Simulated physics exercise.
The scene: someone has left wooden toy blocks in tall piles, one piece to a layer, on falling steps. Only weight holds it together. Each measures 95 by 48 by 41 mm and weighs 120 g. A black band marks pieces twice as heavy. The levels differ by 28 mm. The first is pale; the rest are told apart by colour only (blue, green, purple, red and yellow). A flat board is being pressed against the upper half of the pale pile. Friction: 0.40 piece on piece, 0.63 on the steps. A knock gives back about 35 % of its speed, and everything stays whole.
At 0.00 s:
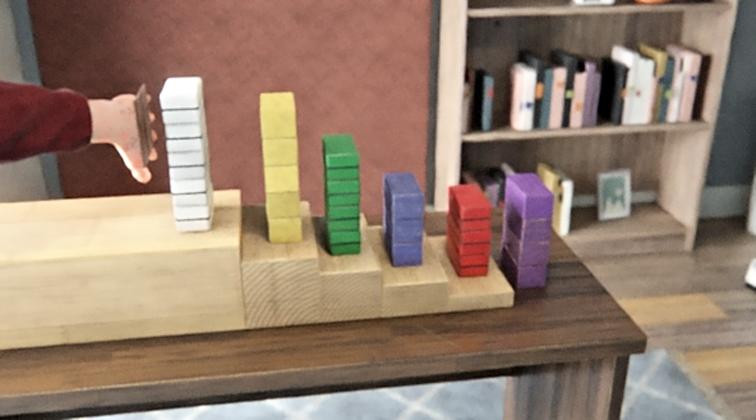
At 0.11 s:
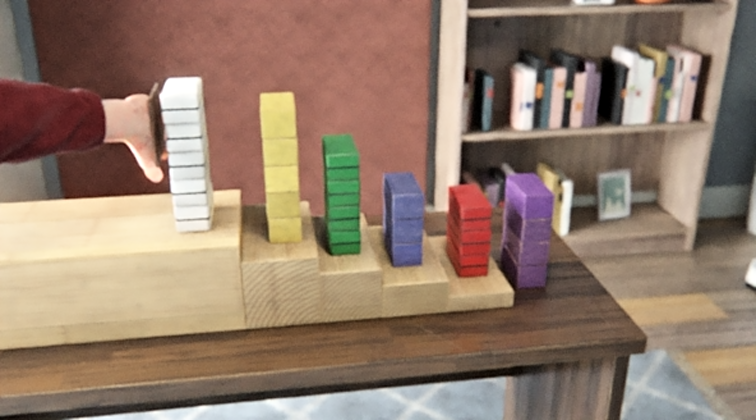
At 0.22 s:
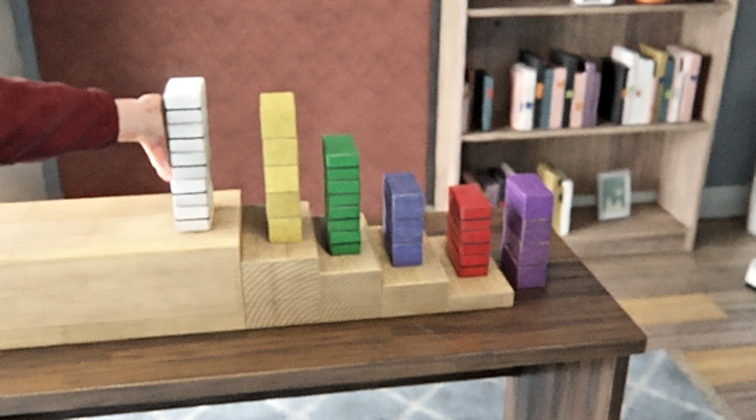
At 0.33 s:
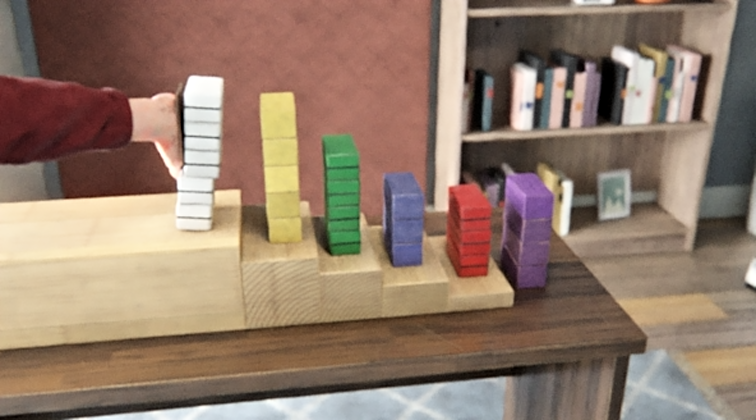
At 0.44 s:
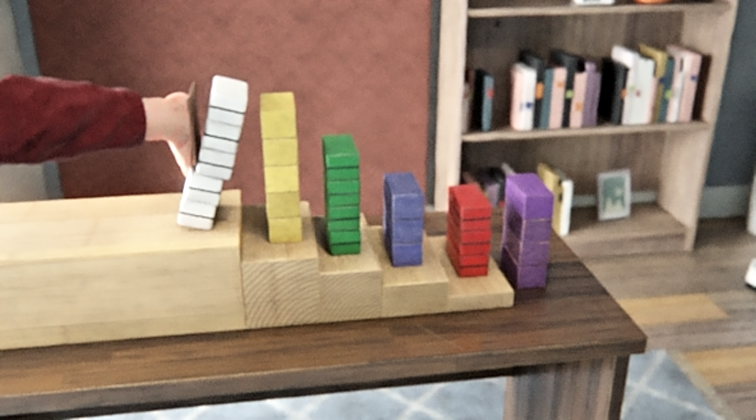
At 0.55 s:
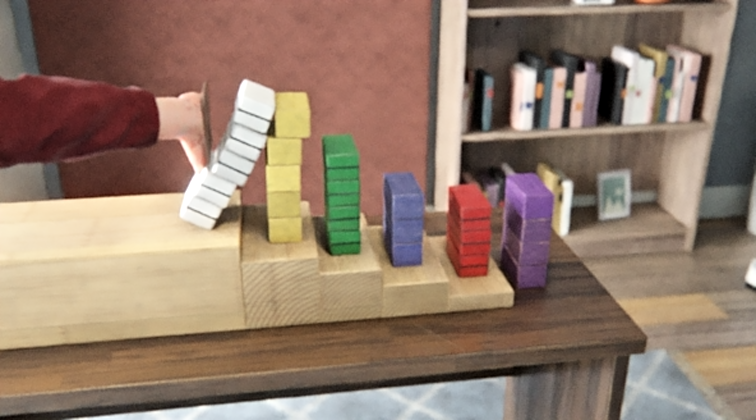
Hand with a flat board pushing a white block stack rightward, tilting it against the yellow stack and shifting its top block.
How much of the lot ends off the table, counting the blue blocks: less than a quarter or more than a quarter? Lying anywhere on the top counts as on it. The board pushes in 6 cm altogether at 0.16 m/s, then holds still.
The part is under a quarter.
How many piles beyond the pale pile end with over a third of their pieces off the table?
The count is 1.
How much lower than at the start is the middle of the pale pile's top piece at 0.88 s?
Roughly 8 cm.
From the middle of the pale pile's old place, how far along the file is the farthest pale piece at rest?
Roughly 28 cm along.
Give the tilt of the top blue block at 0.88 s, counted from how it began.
About 0°.
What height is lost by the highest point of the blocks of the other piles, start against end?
Some 14 cm lower.
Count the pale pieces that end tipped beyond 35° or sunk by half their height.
5 pale pieces.
Around 0.88 s, 5 of the pale pile down; none of the 3 blue blocks off the table (0 of 19 in all colours); top blue block displaced 10 mm; top green block tipped 31°, 19 mm lower.
Around 1.46 s, 5 of the pale pile down; none of the 3 blue blocks off the table (0 of 19 in all colours); top blue block on its side; top purple block on its side.
Finally (2.2 s), 5 of the pale pile down; none of the 3 blue blocks off the table (3 of 19 in all colours); top blue block on its side; top yellow block upside down. That is 0 per cent. Seen by the last camera, middles, top blue block near (544, 224).
